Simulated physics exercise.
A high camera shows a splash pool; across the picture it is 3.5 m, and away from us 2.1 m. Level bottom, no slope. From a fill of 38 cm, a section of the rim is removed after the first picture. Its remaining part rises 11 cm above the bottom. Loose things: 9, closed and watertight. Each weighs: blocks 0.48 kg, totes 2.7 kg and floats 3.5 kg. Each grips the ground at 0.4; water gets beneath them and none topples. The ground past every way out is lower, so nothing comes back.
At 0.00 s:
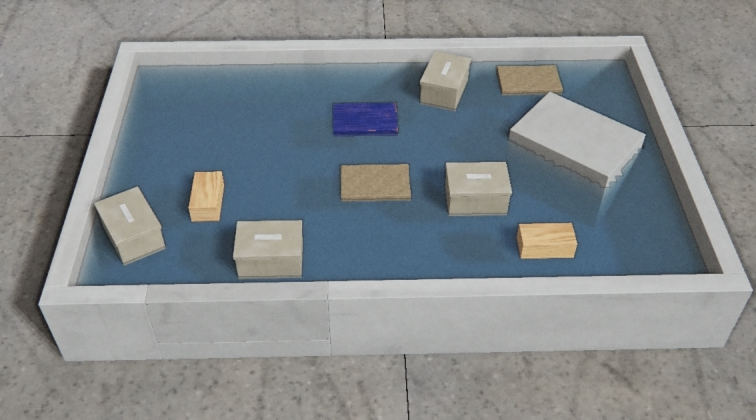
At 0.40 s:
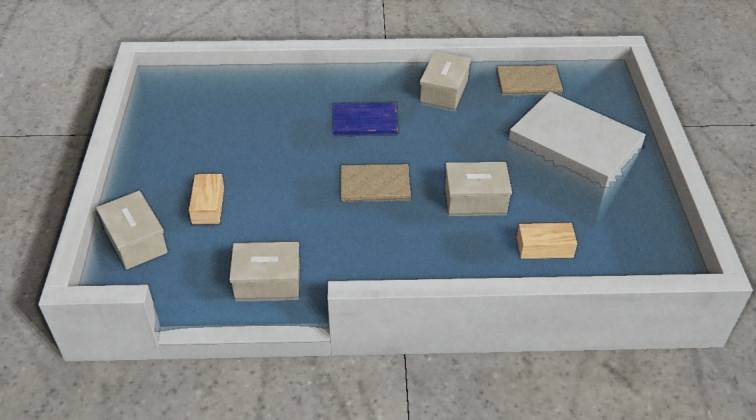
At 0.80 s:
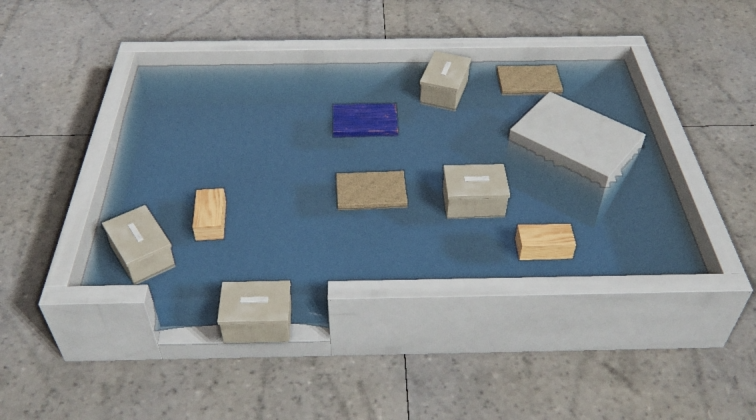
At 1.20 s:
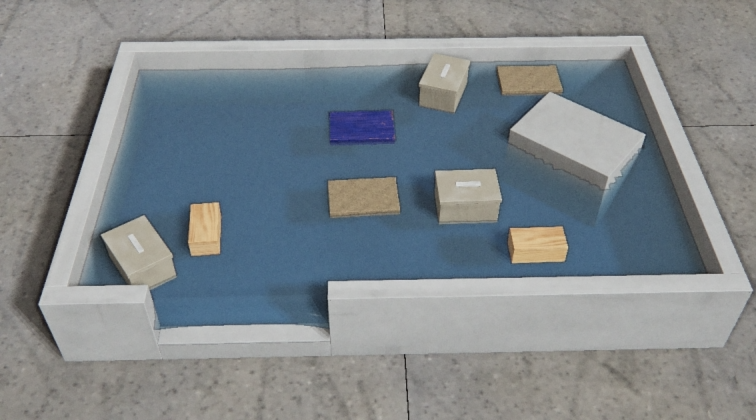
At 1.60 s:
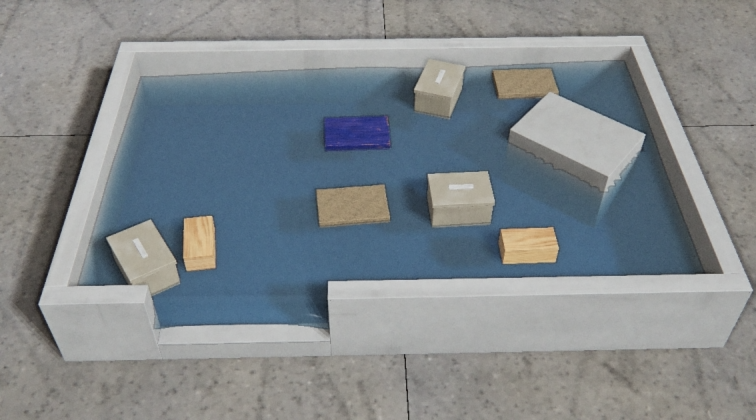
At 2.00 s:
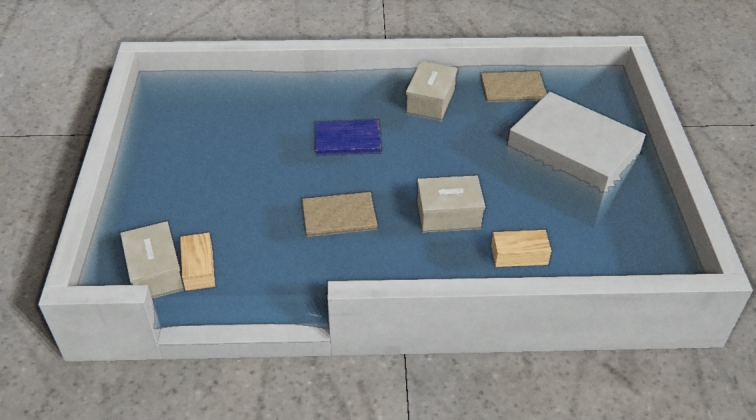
To begin with, grey totes, wooden blocks and a blue float sit in a walled pool of water. A section of the near rim disappears at left, and the closest tote moves into the gap and out of view. The remaining floating things then drift slightly, mostly leftward and nearer, while the water lowers.
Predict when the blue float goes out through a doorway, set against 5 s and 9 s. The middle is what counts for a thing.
Watch it go past the last instant or not at all.
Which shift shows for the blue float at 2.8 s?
Shift: About 30 cm.
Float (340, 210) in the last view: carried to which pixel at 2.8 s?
Position: About (315, 224).
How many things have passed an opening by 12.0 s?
The answer is 5 at that time.
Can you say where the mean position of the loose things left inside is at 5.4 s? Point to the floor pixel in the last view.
Centre of the remaining things: Roughly (413, 204).
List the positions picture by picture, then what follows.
The blue float at (365, 117), afloat; about 2640 L in view; 0 of 9 have shifted, in the first picture.
The blue float at (365, 117) floats; about 2590 L in view; 1 of 9 have shifted, in the second picture.
The blue float at (365, 118), afloat; about 2530 L in view; 3 of 9 have shifted, in the third picture.
The blue float at (362, 125) floats, 6 cm from its start; 36 cm deep round most things; 7 of 9 have shifted, in the fourth picture.
The blue float at (357, 131) floats, 11 cm from its start; 35 cm deep round most things; 8 of 9 have shifted, in the fifth picture.
The blue float at (348, 135) floats, 17 cm from its start; 34 cm deep round most things; 9 of 9 have shifted, in the sixth picture.
After 2.8 s the blue float is near (330, 137), 0.3 m from its start, afloat; 2 of 9 are out; 7 afloat.
After 5.4 s the blue float is near (321, 164), 0.4 m from its start, afloat; 4 of 9 are out; 5 afloat.
After 8.0 s the blue float is near (289, 192), 0.7 m from its start, afloat; 4 of 9 are out; 5 afloat.
After 12.0 s the blue float is near (250, 242), 1.2 m from its start, afloat; 5 of 9 are out; 4 afloat.
